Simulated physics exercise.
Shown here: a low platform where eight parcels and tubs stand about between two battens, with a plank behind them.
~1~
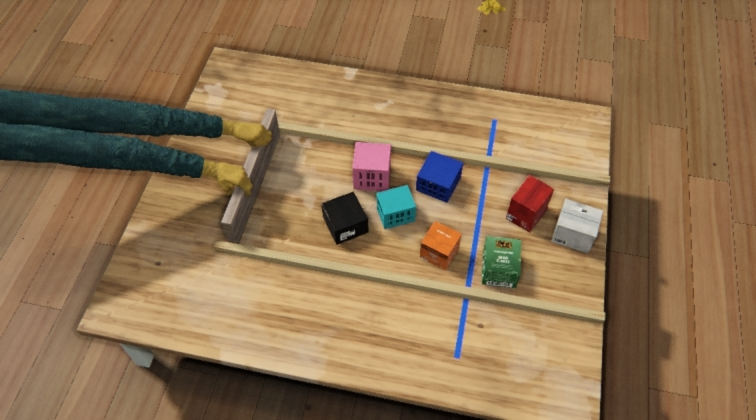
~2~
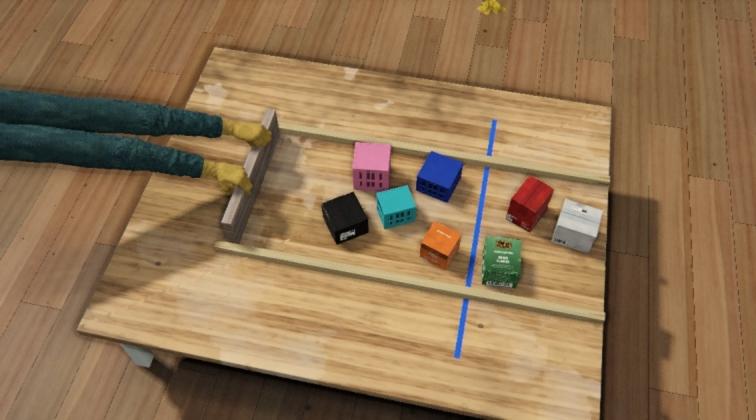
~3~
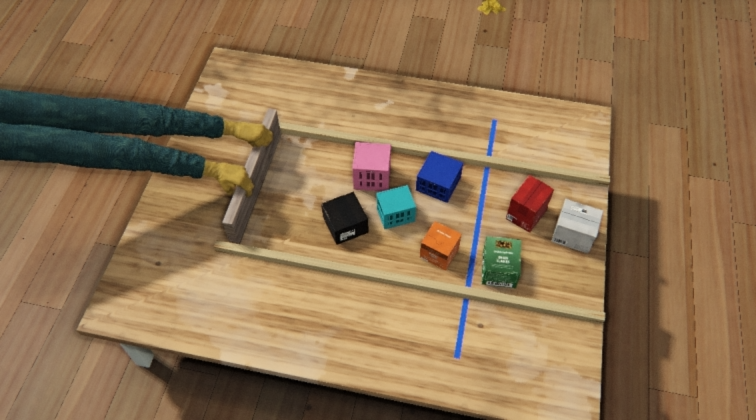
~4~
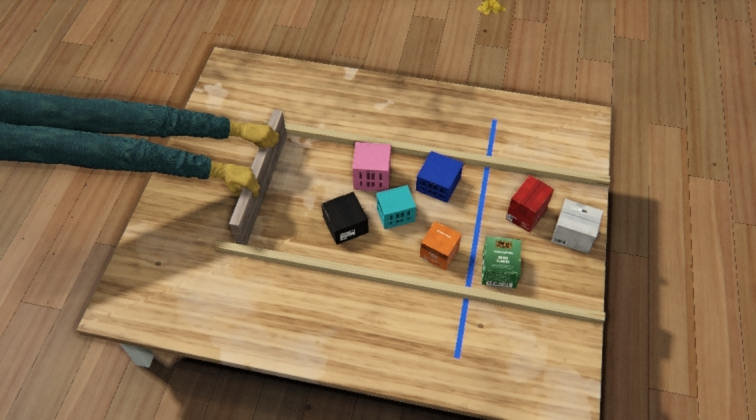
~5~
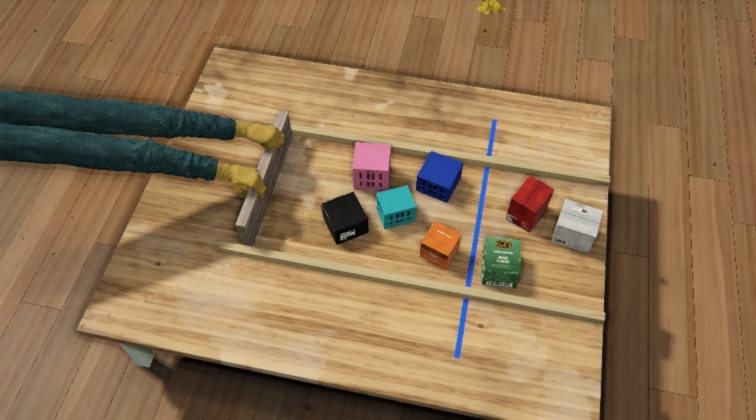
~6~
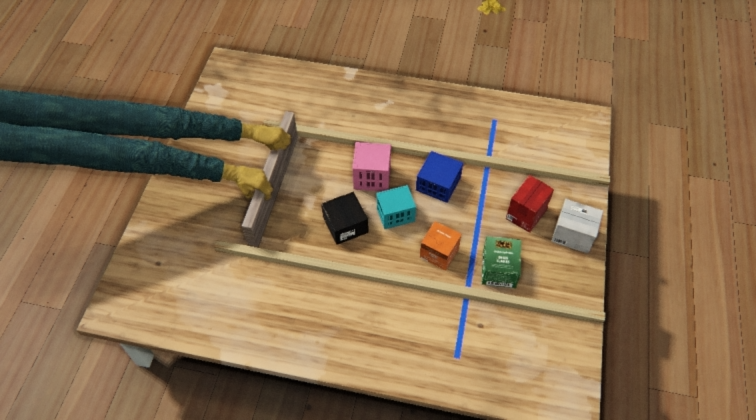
Seen from above at an angle, a pale wooden table stands on a plank floor, with two gloved hands holding a board upright at its left. Between two thin battens sit eight boxes: pink, blue, turquoise, black and orange left of a blue tape line, green at its lower right, red and white farther right. The hands slide the board slightly rightward, while the boxes and camera stay still.
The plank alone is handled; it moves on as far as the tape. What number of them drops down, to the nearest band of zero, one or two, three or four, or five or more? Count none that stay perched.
In the end, the drop-off count sits at nought.
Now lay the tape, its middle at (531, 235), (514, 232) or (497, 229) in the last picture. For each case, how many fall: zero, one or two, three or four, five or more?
Going through the places as listed, I'd say either one or two, then either one or two, then zero.
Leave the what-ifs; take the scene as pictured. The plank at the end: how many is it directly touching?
It's 3 of them.
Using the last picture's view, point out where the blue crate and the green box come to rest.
You'll find the first one at (538, 187) and the second at (559, 273).
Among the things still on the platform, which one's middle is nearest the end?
That would be the white parcel.
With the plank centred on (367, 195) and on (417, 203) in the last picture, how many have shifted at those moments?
The first count is 3, and then it's 5.
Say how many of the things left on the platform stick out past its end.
I'd put it at 1.
Soon after, none off yet; white parcel at rest near (577, 226); red box at rest near (530, 204); green box at rest near (501, 262).
At rest, the number that fall off is zero.
